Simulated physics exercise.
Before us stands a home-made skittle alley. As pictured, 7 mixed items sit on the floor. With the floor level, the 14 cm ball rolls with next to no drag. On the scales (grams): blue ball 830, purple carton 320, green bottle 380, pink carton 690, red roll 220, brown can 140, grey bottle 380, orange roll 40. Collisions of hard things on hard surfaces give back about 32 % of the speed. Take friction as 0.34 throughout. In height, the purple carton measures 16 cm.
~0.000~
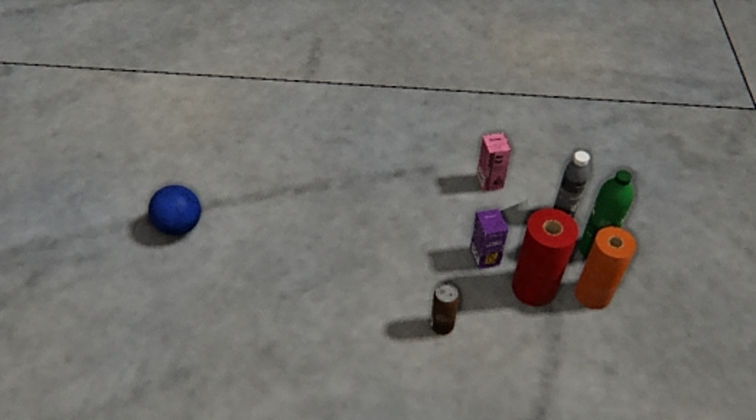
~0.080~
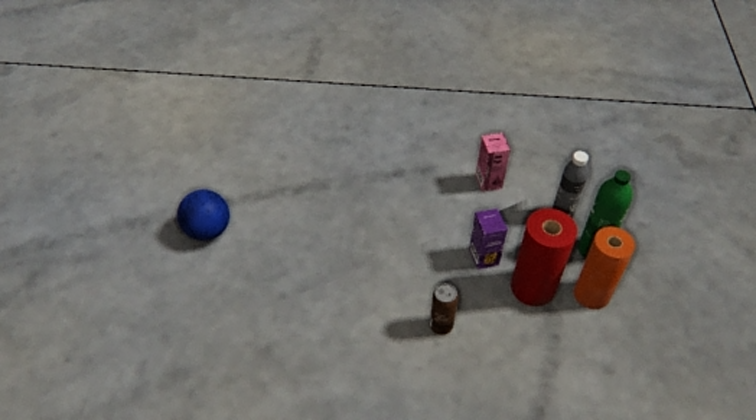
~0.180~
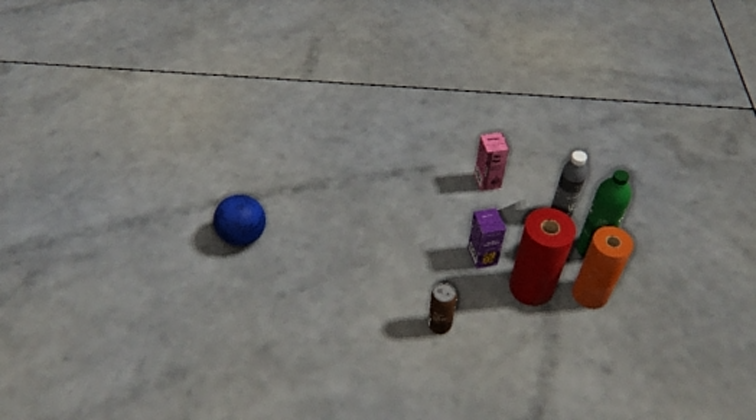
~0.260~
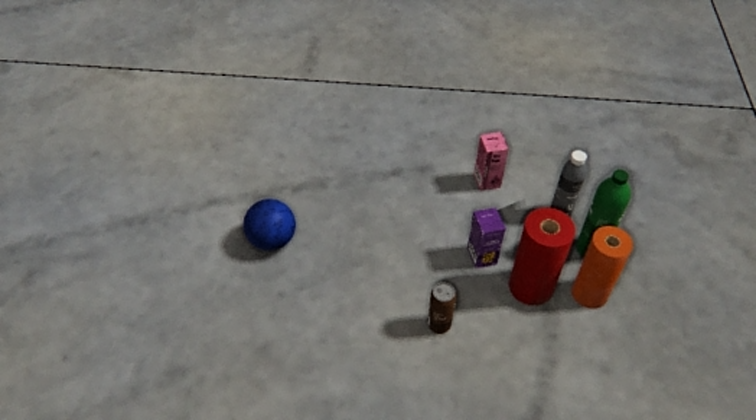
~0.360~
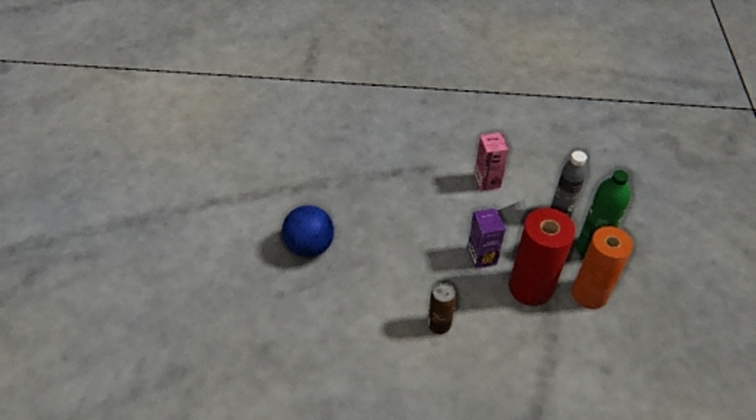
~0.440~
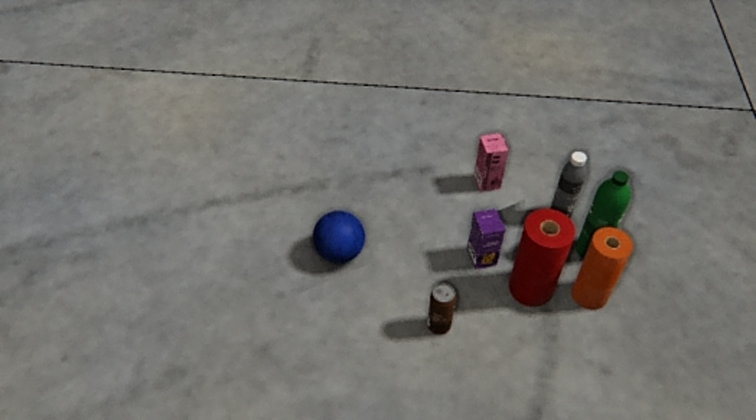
A red roll stood among a loose cluster of bottles, cartons, a can and an orange roll on a grey floor, while a blue ball rolled steadily from the left toward the right.
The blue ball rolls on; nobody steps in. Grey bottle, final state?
Most likely it is left on its feet.
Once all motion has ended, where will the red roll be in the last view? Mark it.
Near (598, 264).
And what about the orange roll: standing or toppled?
In the last frame the orange roll does not stay up.
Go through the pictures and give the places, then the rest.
The first frame shows ball 0 cm along; blue ball (175, 210); grey bottle (572, 187).
The second frame shows ball 8 cm along; blue ball (203, 215); pink carton (492, 163).
The third frame shows ball 19 cm along; blue ball (239, 221); brown can (442, 310).
The fourth frame shows ball 27 cm along; blue ball (270, 225); purple carton (486, 239).
The fifth frame shows ball 38 cm along; blue ball (308, 231); pink carton (491, 163).
The sixth frame shows ball 46 cm along; blue ball (339, 237); grey bottle (569, 188).
Around 1.04 s, ball 94 cm along; blue ball near (523, 283); orange roll at 10° to upright; red roll shifted 10 cm; purple carton shifted 11 cm.
Around 2.04 s, ball 126 cm along; blue ball near (654, 382); orange roll on its side; red roll shifted 14 cm; purple carton shifted 11 cm.
Finally (4.0 s), on their side or leaning hard on the floor, orange roll; not toppled but over 8 cm from the start, purple carton and red roll; the other 4 still in place (within 8 cm). Final places as that camera would see them, grey bottle near (569, 188).
